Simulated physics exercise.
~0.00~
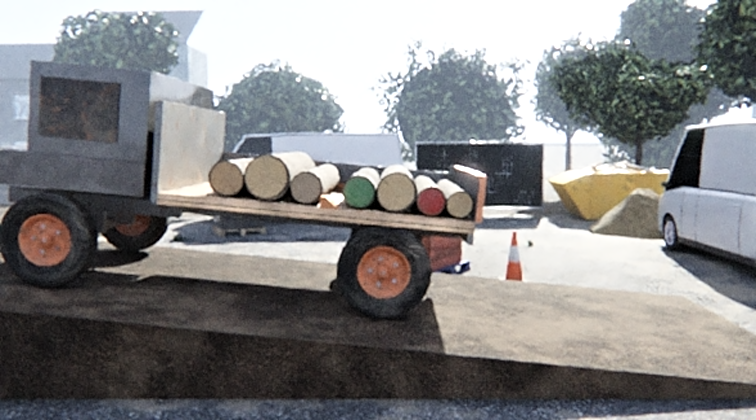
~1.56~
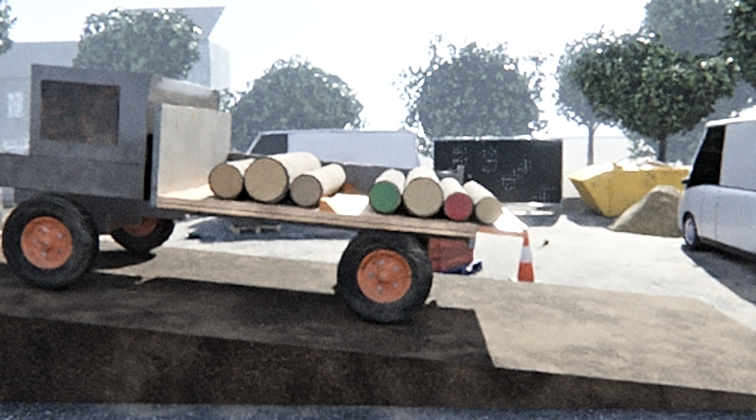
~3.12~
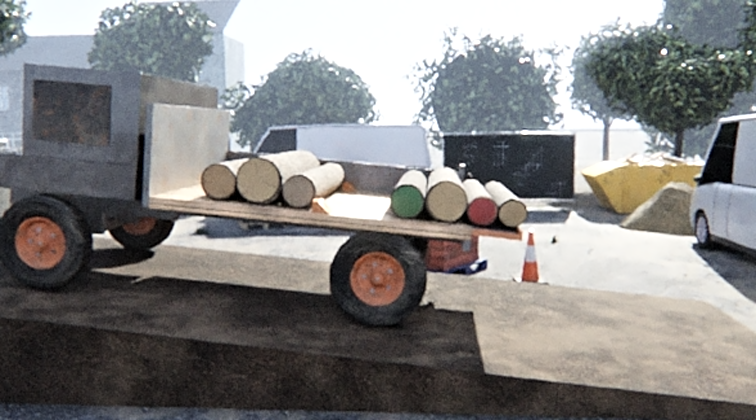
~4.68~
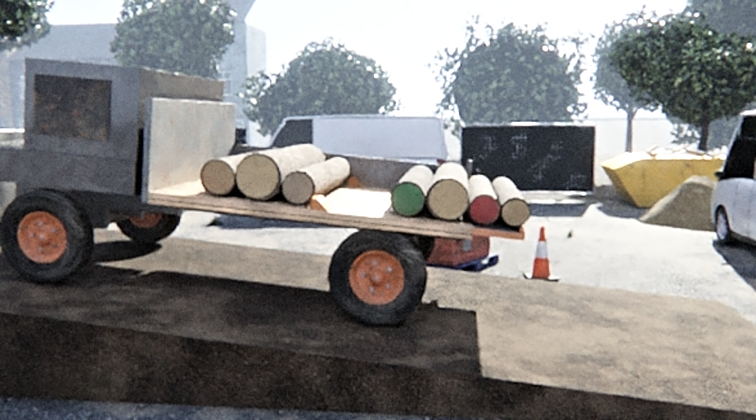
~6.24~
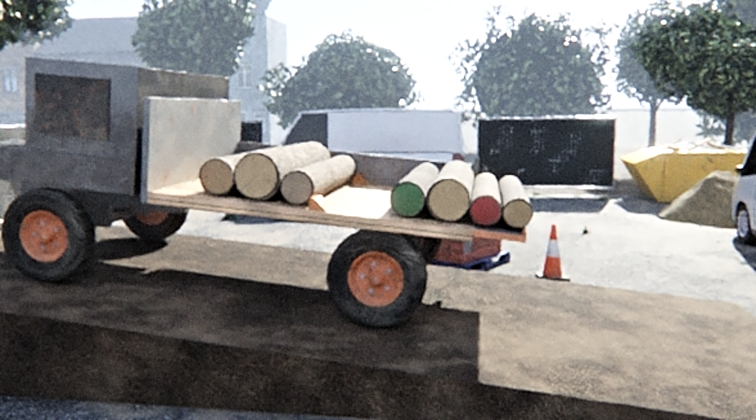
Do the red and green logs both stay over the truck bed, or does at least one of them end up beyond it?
At least one ends up beyond it. The red log comes to rest out on the lowered tailgate, while the green log stops still over the bed.
